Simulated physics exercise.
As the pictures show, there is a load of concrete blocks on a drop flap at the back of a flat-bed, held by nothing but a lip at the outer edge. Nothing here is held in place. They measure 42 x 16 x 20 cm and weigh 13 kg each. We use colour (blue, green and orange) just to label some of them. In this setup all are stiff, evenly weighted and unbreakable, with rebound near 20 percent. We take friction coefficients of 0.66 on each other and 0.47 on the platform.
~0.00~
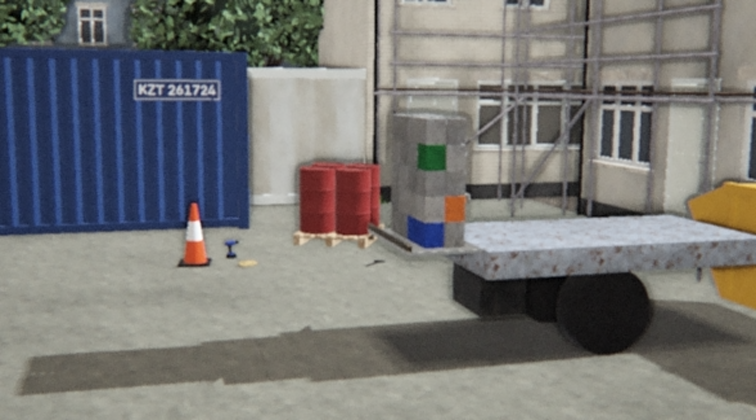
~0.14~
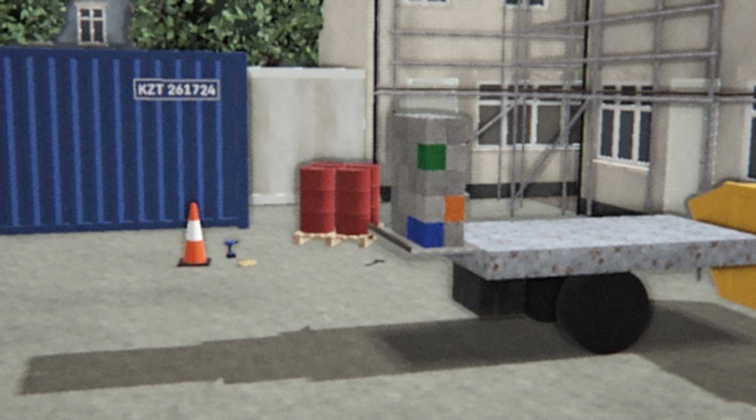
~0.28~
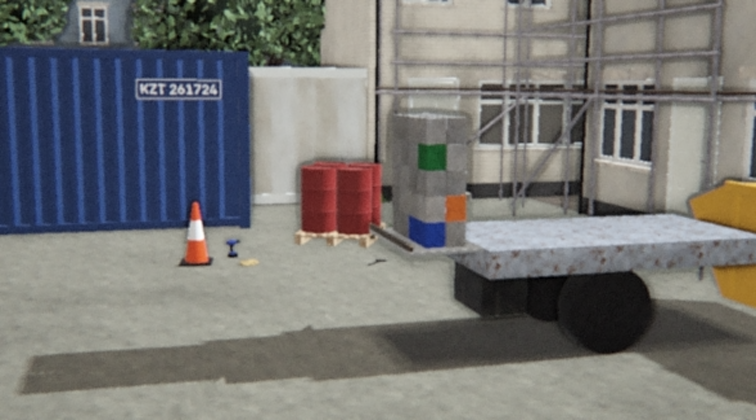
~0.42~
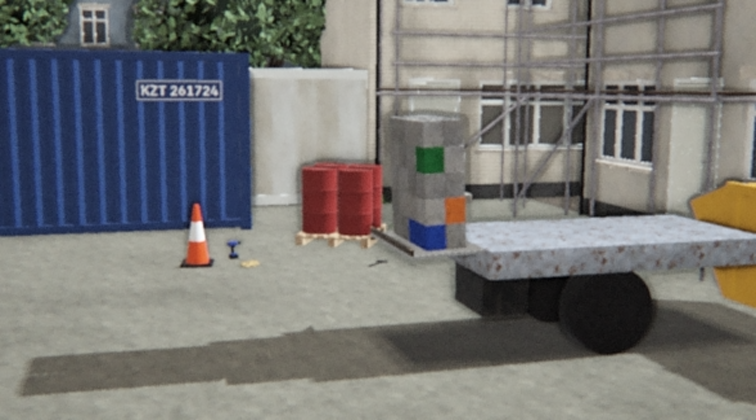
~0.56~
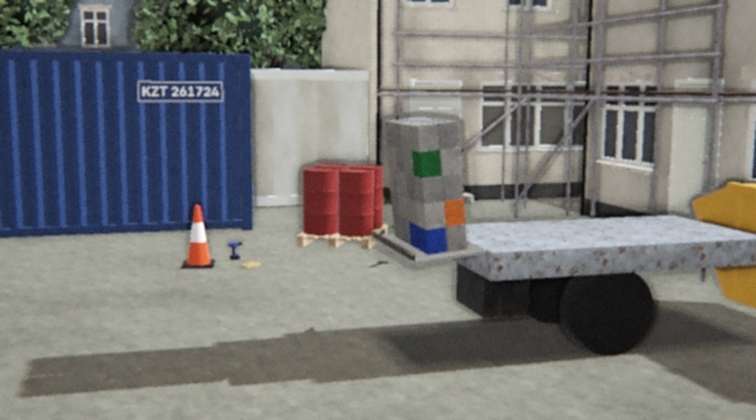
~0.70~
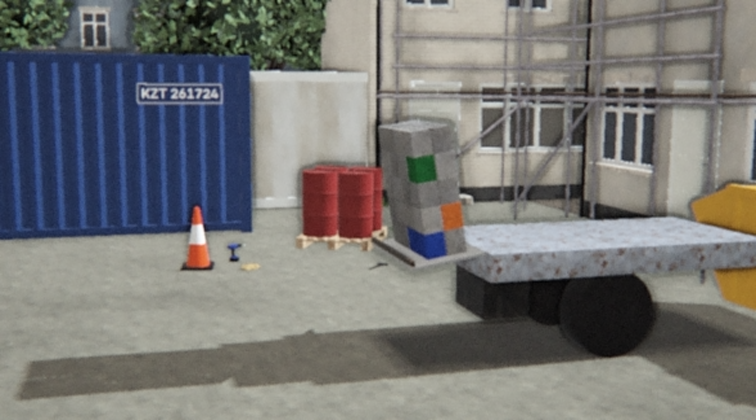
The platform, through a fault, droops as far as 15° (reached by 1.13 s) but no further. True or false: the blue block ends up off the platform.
True.
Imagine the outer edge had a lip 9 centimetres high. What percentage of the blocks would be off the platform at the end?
Result - 70 %.
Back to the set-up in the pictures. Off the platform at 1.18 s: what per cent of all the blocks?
By then 0 %.
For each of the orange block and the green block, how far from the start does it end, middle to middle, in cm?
So orange shifts 110 cm, while green shifts 200 cm.
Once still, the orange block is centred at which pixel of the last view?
I'd point at about (355, 316).
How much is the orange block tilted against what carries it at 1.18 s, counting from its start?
It's at some 10 degrees.
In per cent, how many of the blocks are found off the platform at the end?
Roughly 90 percent.
Around 1.18 s, slope 15°; none of the 24 blocks off the platform, 24 disturbed; blue block tipped 12°; green block tipped 12°.
Around 1.52 s, slope 15°; 17 of the 24 blocks off the platform; blue block on its side; orange block on its side.
Around 2.06 s, slope 15°; 20 of the 24 blocks off the platform; blue block on its side; green block upside down.
Finally (2.7 s), slope 15°; 22 of the 24 blocks off the platform; blue block on its side; orange block upside down; green block upside down. Seen by the last camera, middles, blue block near (404, 346), orange block near (355, 316).
